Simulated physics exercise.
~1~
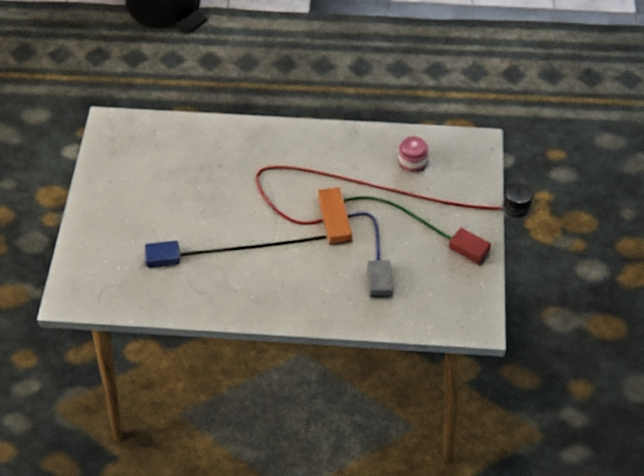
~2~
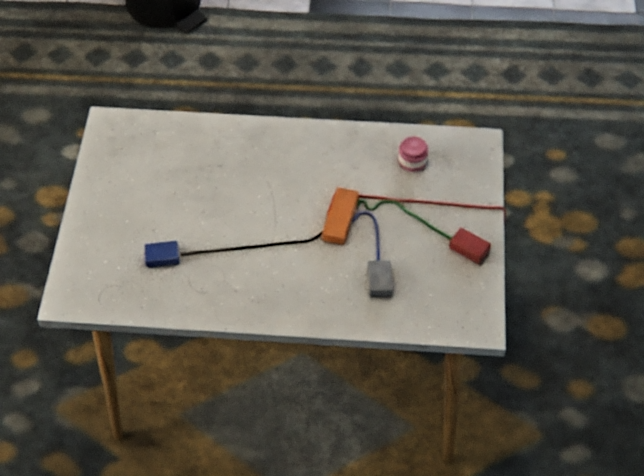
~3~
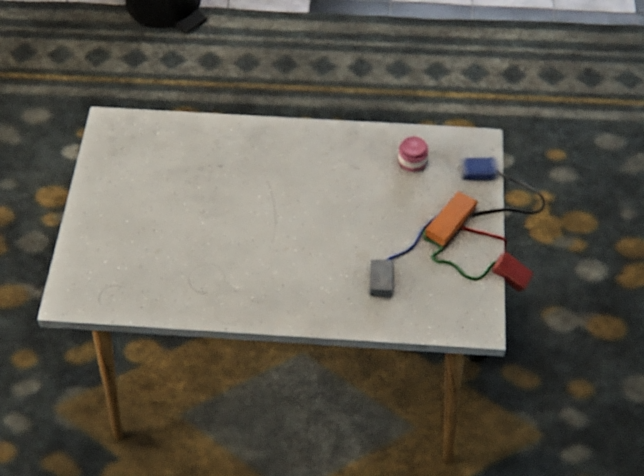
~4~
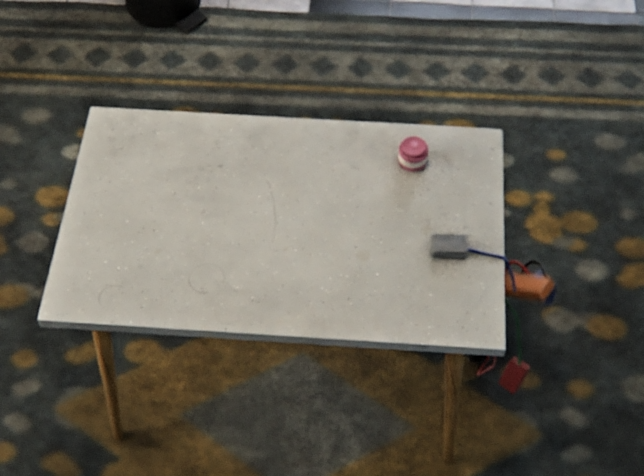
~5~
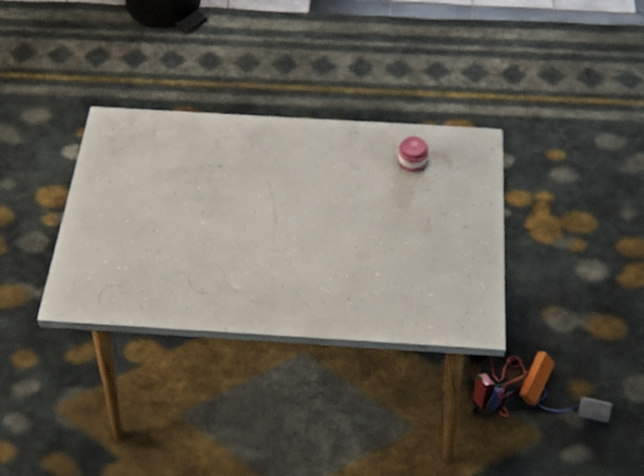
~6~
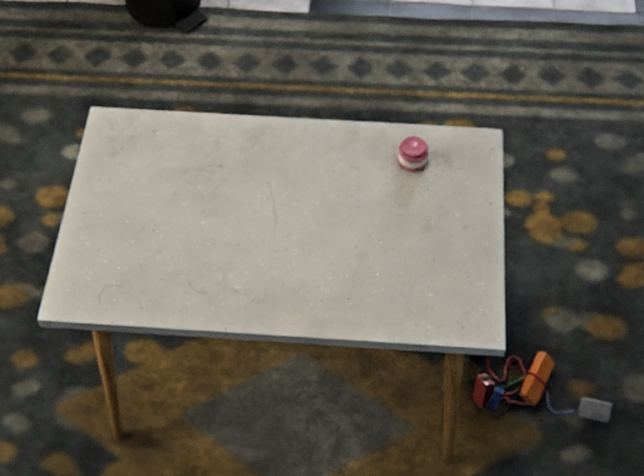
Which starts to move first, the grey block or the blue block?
The blue block moves first. It is dragged across to the right side of the table while the grey block is still in its original place.
